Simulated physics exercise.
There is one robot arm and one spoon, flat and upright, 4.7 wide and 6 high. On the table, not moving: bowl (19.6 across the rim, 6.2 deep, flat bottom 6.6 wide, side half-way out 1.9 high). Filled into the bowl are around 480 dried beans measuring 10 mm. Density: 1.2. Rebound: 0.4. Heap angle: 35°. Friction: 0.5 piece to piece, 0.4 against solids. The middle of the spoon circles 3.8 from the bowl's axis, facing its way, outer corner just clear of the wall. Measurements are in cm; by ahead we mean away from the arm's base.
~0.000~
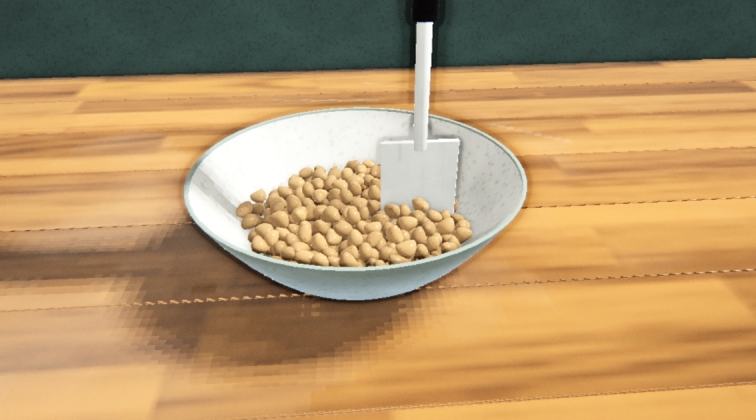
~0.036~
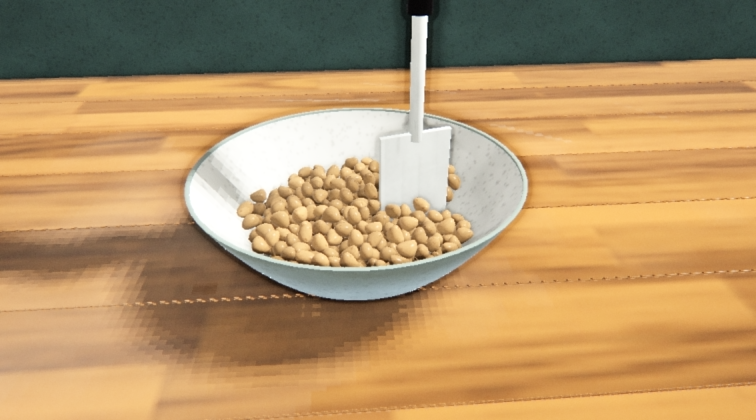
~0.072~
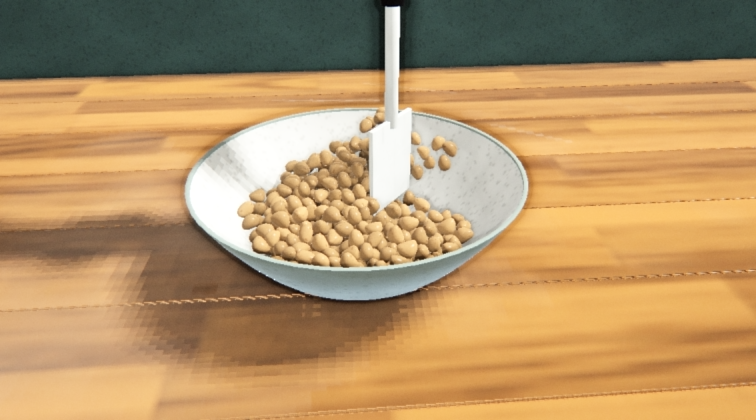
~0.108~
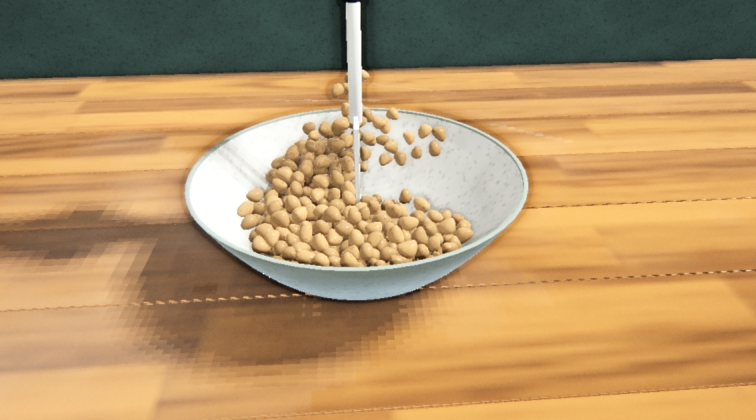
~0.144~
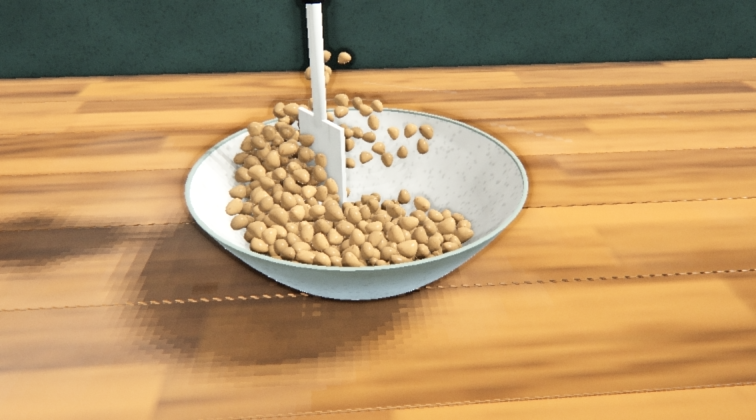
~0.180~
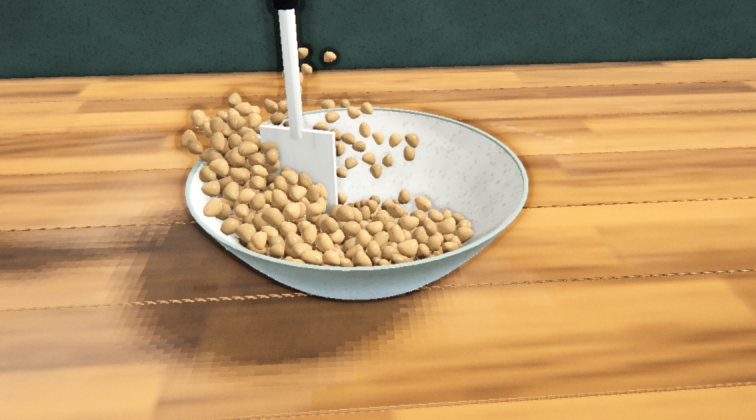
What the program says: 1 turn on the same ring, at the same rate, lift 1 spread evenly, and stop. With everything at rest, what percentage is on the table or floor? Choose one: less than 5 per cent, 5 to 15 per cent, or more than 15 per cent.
The share is more than 15 per cent.
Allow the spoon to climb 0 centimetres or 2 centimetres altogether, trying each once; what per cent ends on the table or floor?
Close to 30 percent and close to 15 percent.
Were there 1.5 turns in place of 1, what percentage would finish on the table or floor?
I'd expect some 30 per cent.
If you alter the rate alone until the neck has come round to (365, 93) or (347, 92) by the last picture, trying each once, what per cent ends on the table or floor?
About 0 per cent, then about 5 per cent.
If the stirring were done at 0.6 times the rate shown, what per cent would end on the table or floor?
Estimated share: Near 5 per cent.
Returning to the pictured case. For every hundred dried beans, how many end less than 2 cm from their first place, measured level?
I'd guess close to 20 percent of the load.
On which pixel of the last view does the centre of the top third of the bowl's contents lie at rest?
Close to (418, 190).
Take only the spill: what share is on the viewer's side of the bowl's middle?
70 per cent, roughly.
By 0.25 s, 233° round, highest piece 9 above the table; 432 in the bowl, 7 on the table or floor, 36 in flight or on the tool.
By 0.32 s, 304° round, highest piece 9 above the table; 396 in the bowl, 36 on the table or floor, 43 in flight or on the tool.
By 0.56 s, 0° round, highest piece 6 above the table; 362 in the bowl, 110 on the table or floor, 3 in flight or on the tool.
By 1.26 s, 0° round, highest piece 6 above the table; 362 in the bowl, 113 on the table or floor.
Final count, 362 in the bowl, 113 on the table or floor. That is 24 % on the table or floor.
